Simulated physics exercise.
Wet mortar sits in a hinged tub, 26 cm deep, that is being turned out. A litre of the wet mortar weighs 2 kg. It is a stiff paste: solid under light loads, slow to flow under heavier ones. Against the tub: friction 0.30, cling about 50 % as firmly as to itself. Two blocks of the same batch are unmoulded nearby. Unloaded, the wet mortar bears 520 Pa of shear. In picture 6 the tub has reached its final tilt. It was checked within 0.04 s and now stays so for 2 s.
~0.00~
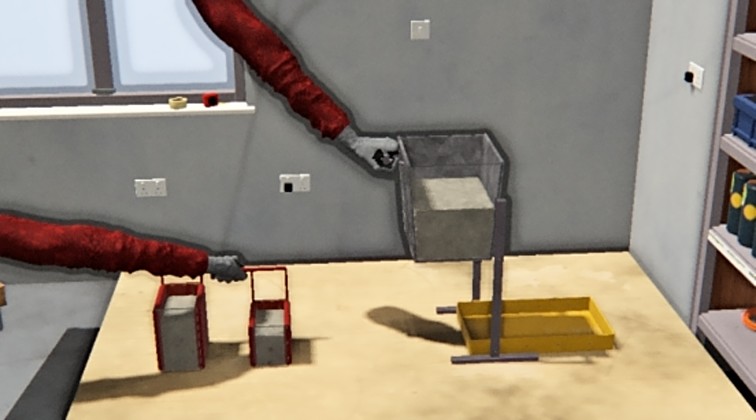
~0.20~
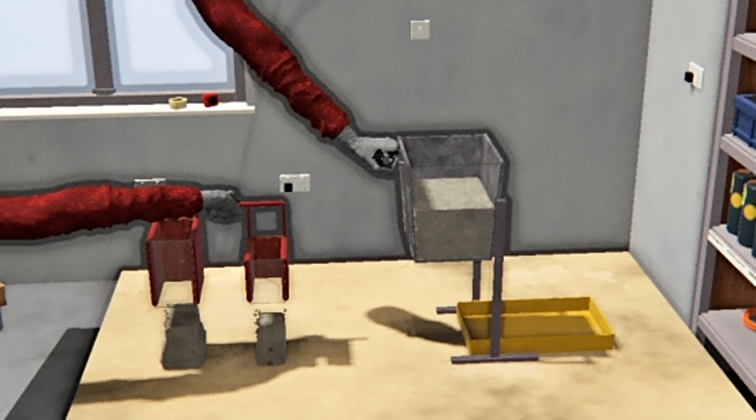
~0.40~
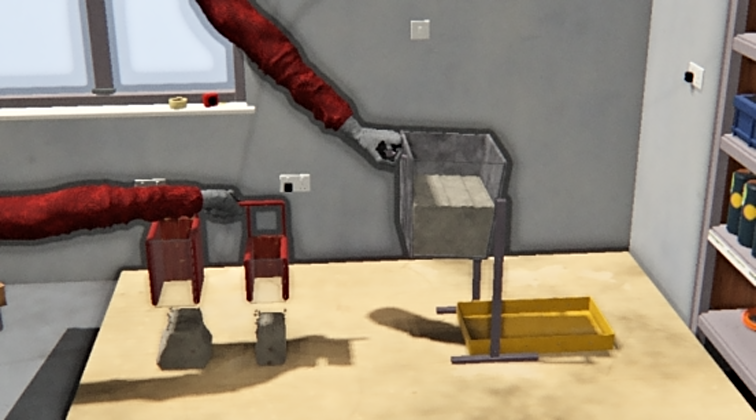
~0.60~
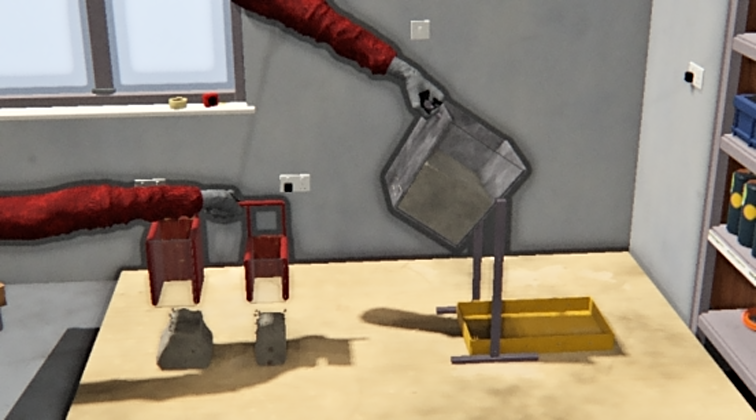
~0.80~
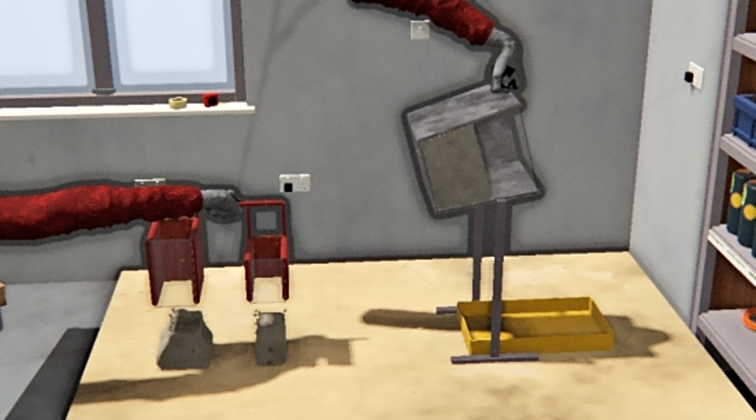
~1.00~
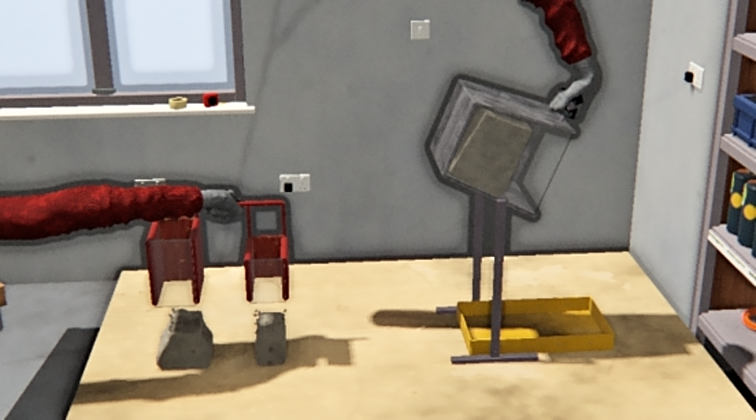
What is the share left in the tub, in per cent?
The share left in the tub is near 0 %.
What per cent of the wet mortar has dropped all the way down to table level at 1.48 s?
About 55 %.
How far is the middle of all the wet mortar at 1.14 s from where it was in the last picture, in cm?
About 11 cm.
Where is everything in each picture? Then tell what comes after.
In the first picture, handle-side rim at (411, 166), tilt 0 degrees; crest of the wet mortar at (419, 209); block heights 16 cm, 10 cm (left to right).
In the second picture, handle-side rim at (411, 166), tilt 0 degrees; crest of the wet mortar at (419, 209); block heights 13 cm, 9.9 cm (left to right).
In the third picture, handle-side rim at (414, 159), tilt 4 degrees; crest of the wet mortar at (420, 205); block heights 12 cm, 9.9 cm (left to right).
In the fourth picture, handle-side rim at (452, 121), tilt 35 degrees; crest of the wet mortar at (429, 165); block heights 12 cm, 9.9 cm (left to right).
In the fifth picture, handle-side rim at (520, 107), tilt 76 degrees; crest of the wet mortar at (469, 127); block heights 12 cm, 9.9 cm (left to right).
In the sixth picture, handle-side rim at (573, 134), tilt 112 degrees; crest of the wet mortar at (485, 114); block heights 12 cm, 9.9 cm (left to right).
After 1.14 s, the tub is at 112 degrees and holds 93 %.
After 1.31 s, the tub is at 112 degrees and holds 28 %.
After 1.48 s, the tub is at 112 degrees and holds 0 %.
After 1.65 s, the tub is at 112 degrees and holds 0 %.
After 3.00 s, the tub is at 112 degrees and holds 0 %.
